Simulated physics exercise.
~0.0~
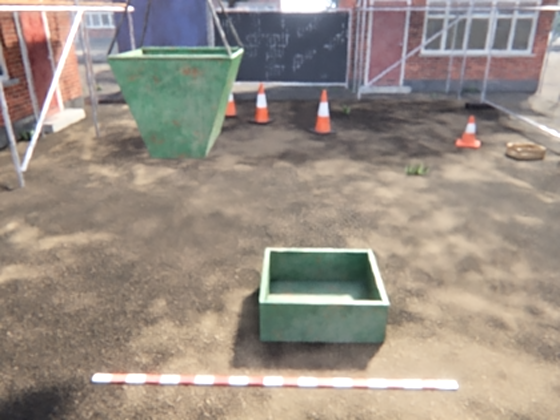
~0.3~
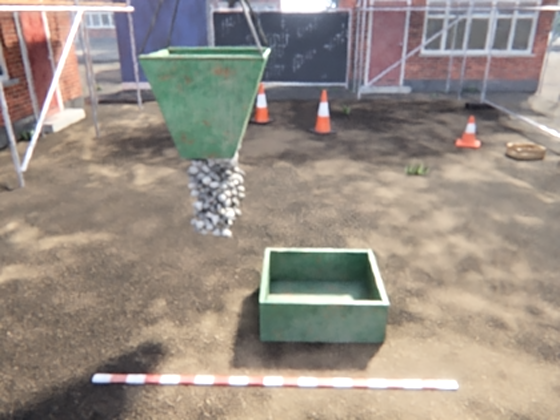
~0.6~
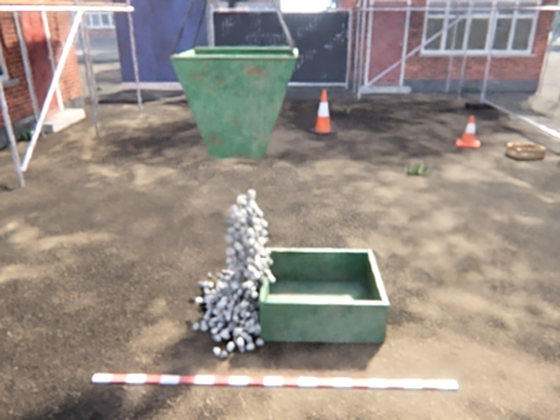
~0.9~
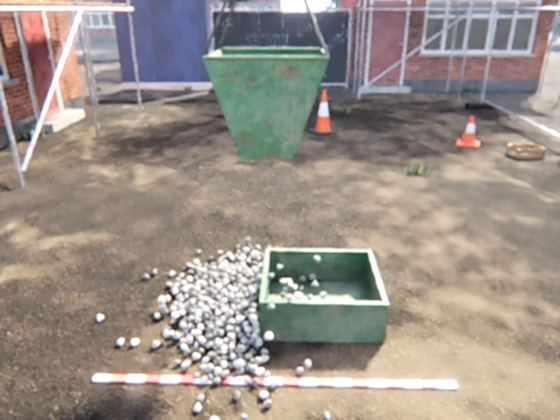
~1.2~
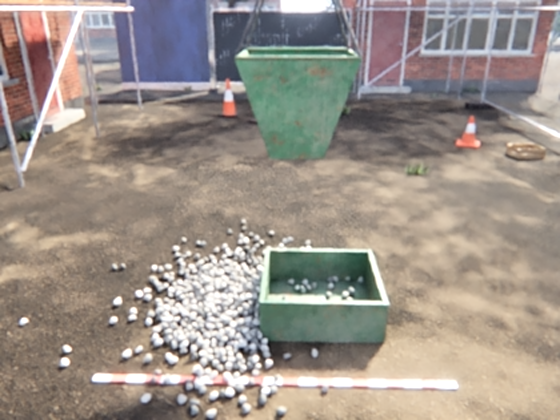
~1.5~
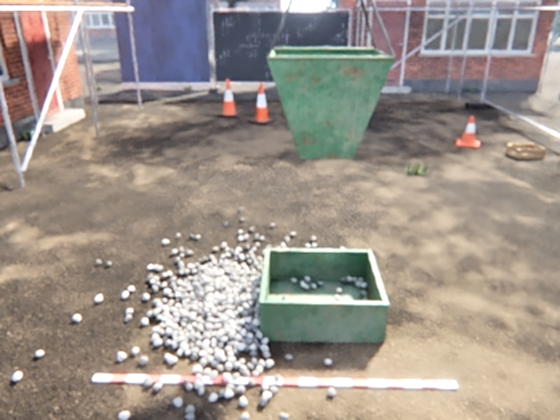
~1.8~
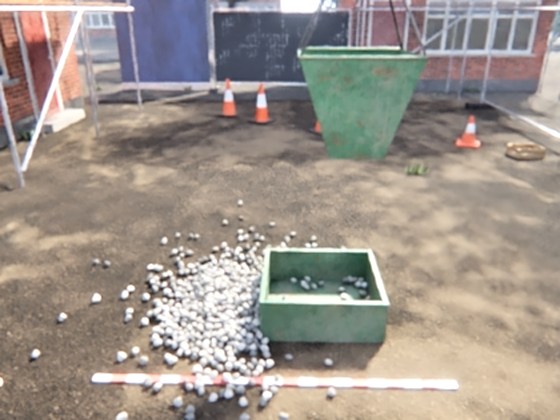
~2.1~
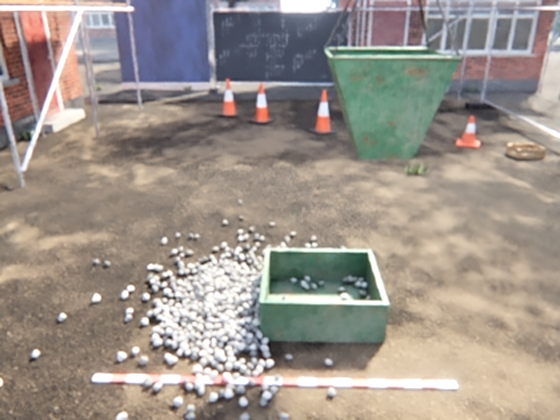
A green hopper glided right across a yard and dropped its load of pale rounded stones, which landed mostly left of a green bin and spread into a loose heap, with only a few inside, while the emptied hopper kept moving right.
